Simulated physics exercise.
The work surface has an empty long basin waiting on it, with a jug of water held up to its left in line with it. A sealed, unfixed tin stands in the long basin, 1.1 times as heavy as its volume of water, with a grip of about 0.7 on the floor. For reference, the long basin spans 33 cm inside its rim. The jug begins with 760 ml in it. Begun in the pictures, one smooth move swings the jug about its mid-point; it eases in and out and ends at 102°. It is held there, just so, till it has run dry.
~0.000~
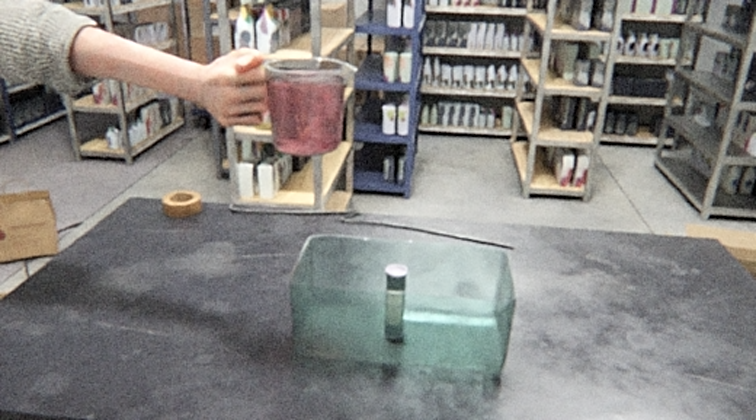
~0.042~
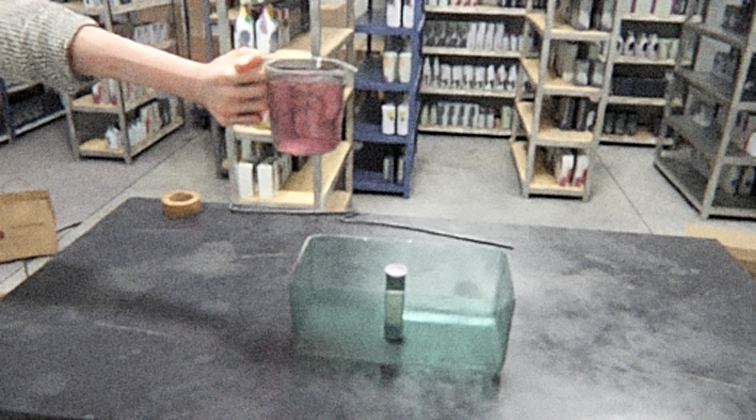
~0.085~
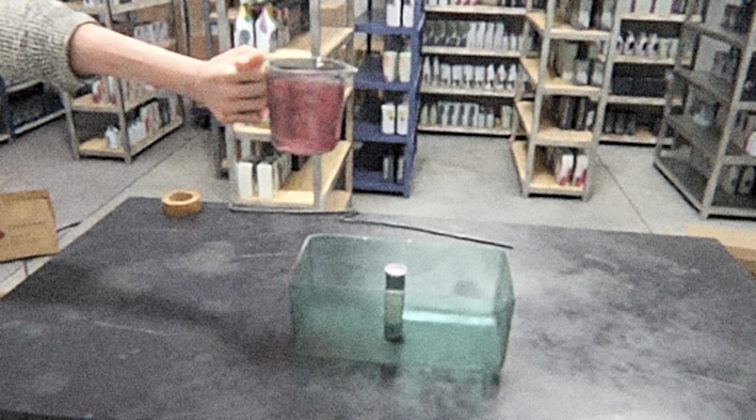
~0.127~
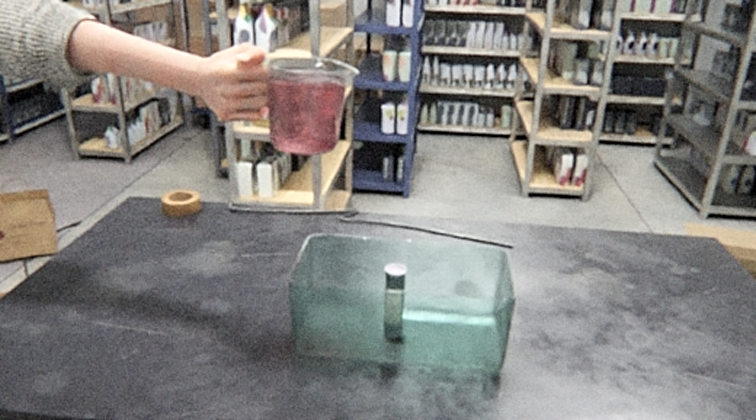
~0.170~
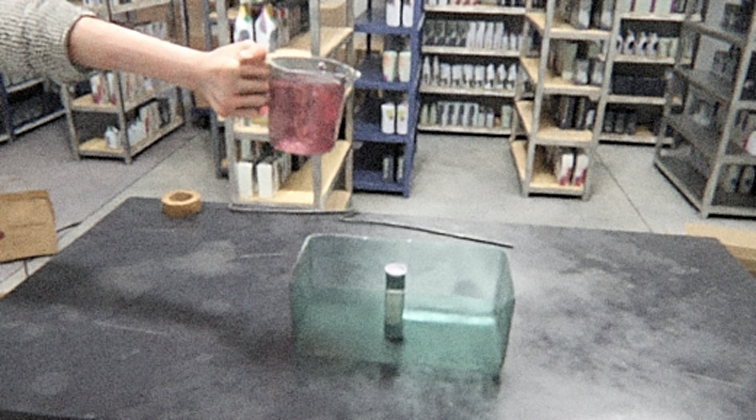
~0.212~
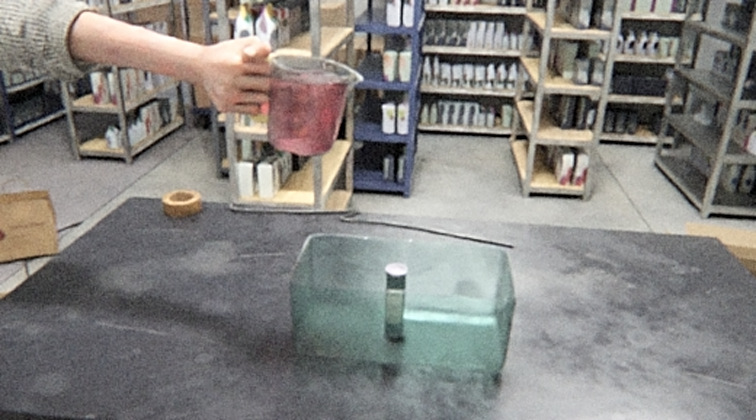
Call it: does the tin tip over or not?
It does not.
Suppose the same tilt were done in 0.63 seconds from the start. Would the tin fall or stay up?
Result: Tin still standing.
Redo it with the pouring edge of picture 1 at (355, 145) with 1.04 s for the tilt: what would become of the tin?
It tumbles.
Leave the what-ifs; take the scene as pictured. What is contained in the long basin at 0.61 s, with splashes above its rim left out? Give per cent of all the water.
1 %, more or less.
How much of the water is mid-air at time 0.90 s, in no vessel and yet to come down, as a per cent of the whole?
Something like 32 per cent of the total.
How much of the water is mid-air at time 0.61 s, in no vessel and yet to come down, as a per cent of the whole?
20 %.
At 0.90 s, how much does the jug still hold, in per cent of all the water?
Around 26 percent of it.
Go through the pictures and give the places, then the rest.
Tilt 0°; pouring edge (357, 69); surface from (271, 76) to (345, 79); the long basin's rim runs from (300, 258) to (512, 275); the tin's top is at (396, 273), in the first picture.
Tilt 0°; pouring edge (357, 69); surface from (271, 75) to (345, 80), in the second picture.
Tilt 2°; pouring edge (357, 70); surface from (271, 74) to (345, 79), in the third picture.
Tilt 4°; pouring edge (358, 72); surface from (272, 74) to (346, 80), in the fourth picture.
Tilt 7°; pouring edge (360, 75); surface from (273, 74) to (348, 81), in the fifth picture.
Tilt 10°; pouring edge (362, 78); surface from (274, 75) to (351, 81), in the sixth picture.
Then, 0.61 s in, the tilt is 65° and 79 per cent is still to pour; the tin stands where it began.
Then, 0.90 s in, the tilt is 98° and 26 per cent is still to pour; the tin stands where it began.
Then, 1.21 s in, the tilt is 102° and 2 per cent is still to pour; the tin stands where it began.
Then, 1.54 s in, the tilt is 102° and 0 per cent is still to pour; the tin stands where it began.
Finally, the tin stands where it began.
